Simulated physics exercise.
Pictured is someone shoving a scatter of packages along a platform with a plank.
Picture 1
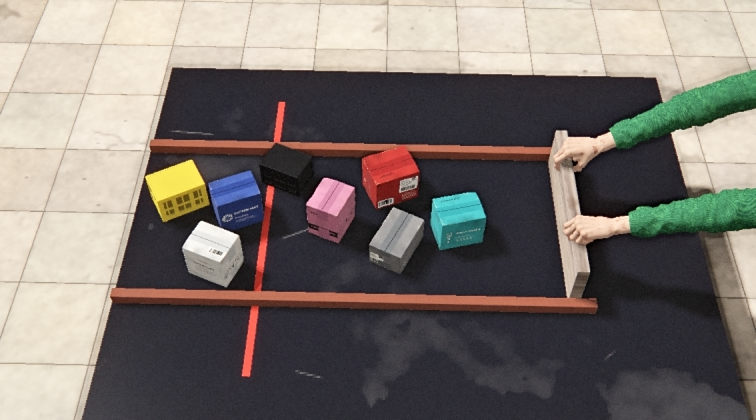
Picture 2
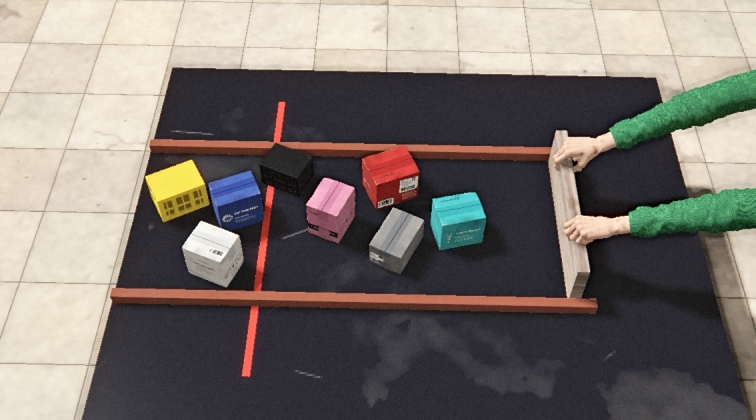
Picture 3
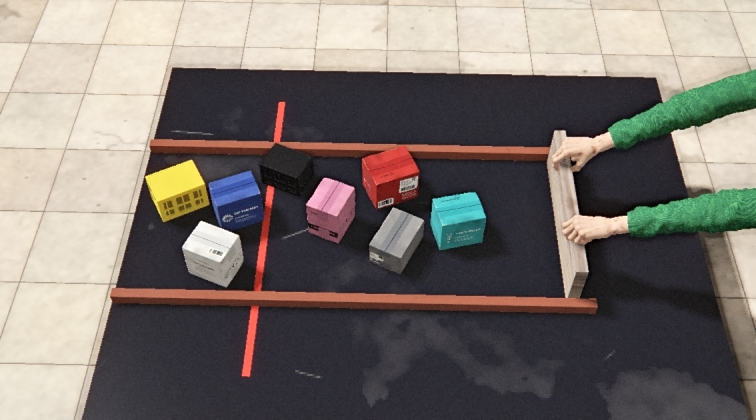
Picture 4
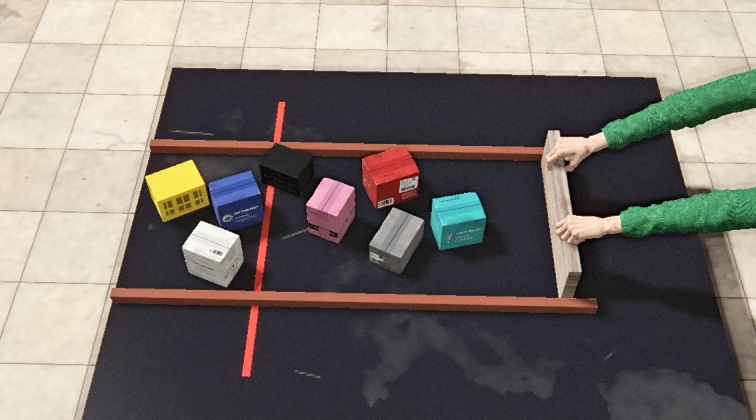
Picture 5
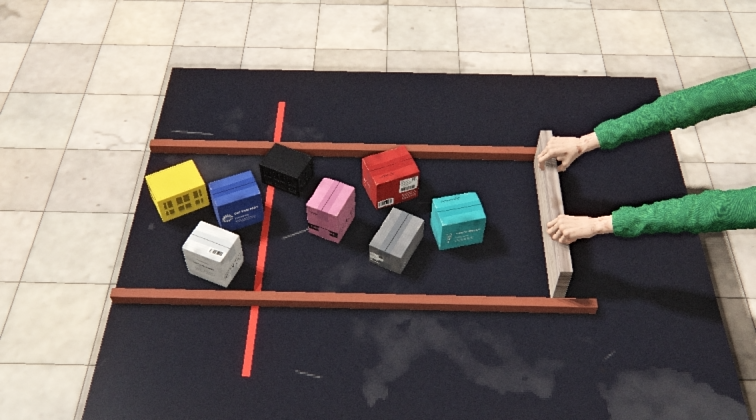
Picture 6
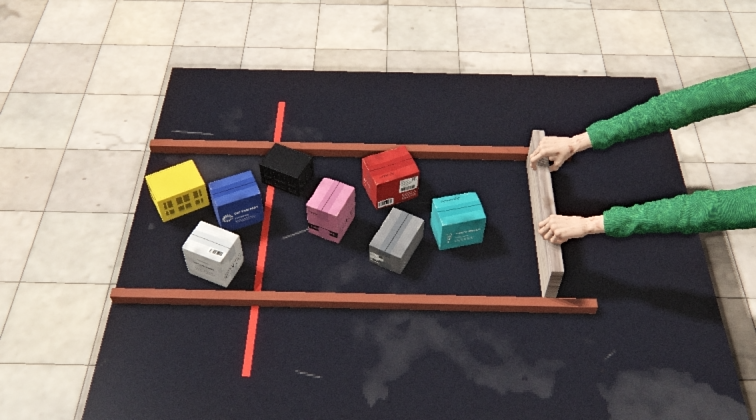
A wooden plank, held by two green-sleeved hands, stayed still at first, then slid slightly left between two rails toward the scattered colored boxes, none of which moved, near a red line.
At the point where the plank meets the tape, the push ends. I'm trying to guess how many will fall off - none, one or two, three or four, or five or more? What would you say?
It ends with every one still up.
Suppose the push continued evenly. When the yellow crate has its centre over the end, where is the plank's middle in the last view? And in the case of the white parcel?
Around (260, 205) first and around (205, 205) second.
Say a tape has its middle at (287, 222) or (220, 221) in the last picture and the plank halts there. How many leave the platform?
Taking the two tries in order, the numbers are 0 and 2.
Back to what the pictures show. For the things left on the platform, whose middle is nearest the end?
That would be the yellow crate.
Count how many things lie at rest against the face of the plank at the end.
3 of them.
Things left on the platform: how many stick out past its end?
Counting them gives 1.
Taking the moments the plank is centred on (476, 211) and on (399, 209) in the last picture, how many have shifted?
First 1 and then 4.
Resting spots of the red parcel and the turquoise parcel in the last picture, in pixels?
You'll find the red parcel at roughly (247, 167) and the turquoise parcel at roughly (242, 212).
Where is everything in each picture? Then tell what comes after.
Yellow crate (178, 191); white parcel (214, 254); blue parcel (237, 202); plank (567, 213); tape (266, 222), in the first frame.
White parcel (214, 254); plank (567, 213), in the second frame.
Blue parcel (237, 202); turquoise parcel (458, 221), in the third frame.
Yellow crate (178, 191); black crate (287, 170), in the fourth frame.
White parcel (214, 254); red parcel (390, 178), in the fifth frame.
Yellow crate (178, 191); white parcel (214, 254); blue parcel (237, 202); plank (543, 212); tape (266, 222), in the sixth frame.
Soon after, none off yet; yellow crate at rest near (178, 191); white parcel at rest near (214, 254); blue parcel at rest near (237, 202).
In the end, the number that fall off is zero.
